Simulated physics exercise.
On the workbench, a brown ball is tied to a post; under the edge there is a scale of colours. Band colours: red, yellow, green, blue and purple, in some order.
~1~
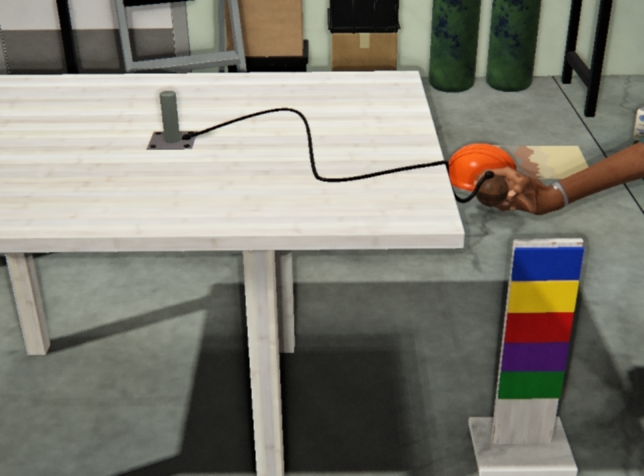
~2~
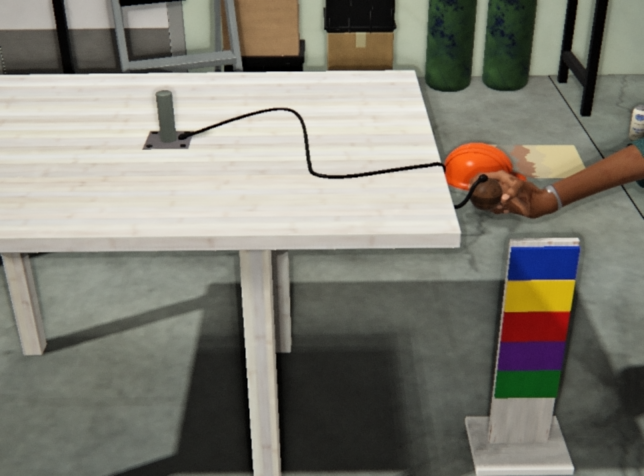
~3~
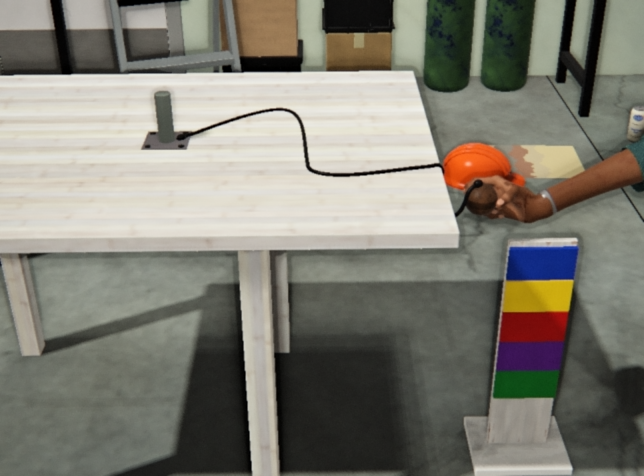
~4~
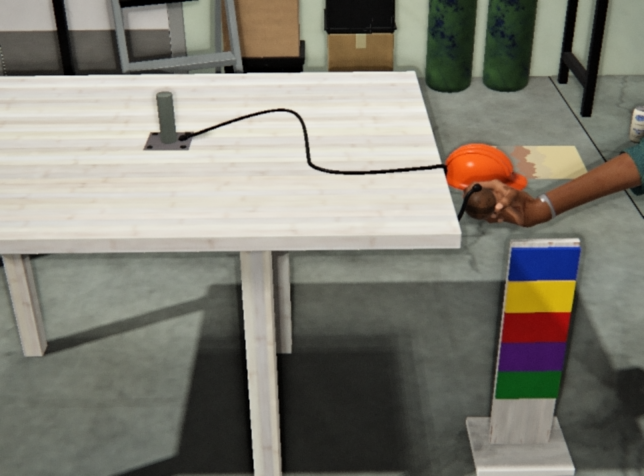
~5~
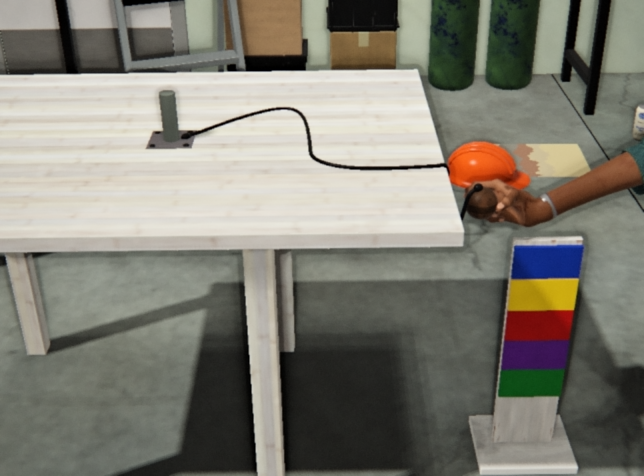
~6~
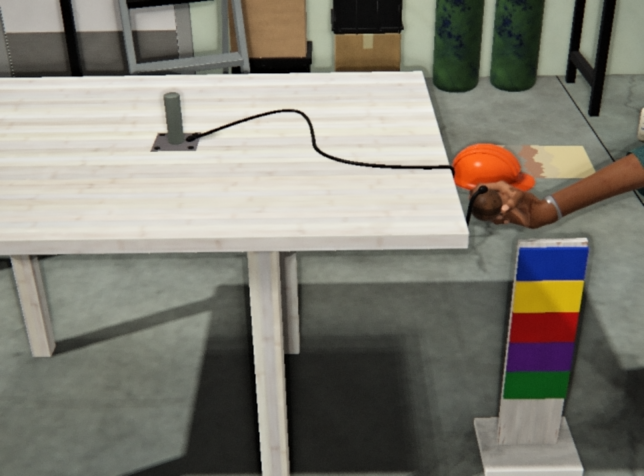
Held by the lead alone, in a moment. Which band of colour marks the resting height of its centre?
The green band marks it.
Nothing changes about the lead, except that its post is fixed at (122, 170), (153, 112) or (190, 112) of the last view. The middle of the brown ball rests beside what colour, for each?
First try: Purple; second try: Purple; third try: Green.
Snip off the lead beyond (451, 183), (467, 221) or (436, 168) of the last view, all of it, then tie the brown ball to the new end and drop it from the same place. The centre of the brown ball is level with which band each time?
Lab note - try 1: Yellow; try 2: Purple; try 3: Blue.
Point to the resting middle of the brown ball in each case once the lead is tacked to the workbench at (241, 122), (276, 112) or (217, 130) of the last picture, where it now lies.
It would sit near (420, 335) the first time, (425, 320) the second and (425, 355) the third.
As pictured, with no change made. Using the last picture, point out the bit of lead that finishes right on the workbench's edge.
Roughly (325, 155).
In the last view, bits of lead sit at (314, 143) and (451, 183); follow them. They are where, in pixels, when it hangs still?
At (412, 141) for the first, at (432, 263) for the second.
Soon after, ball near (463, 387); level with green.
Then, ball near (403, 358); level with green.
Further on, ball near (447, 380); level with green.
At rest, ball near (423, 370); level with green. Its centre hangs level with the green band.
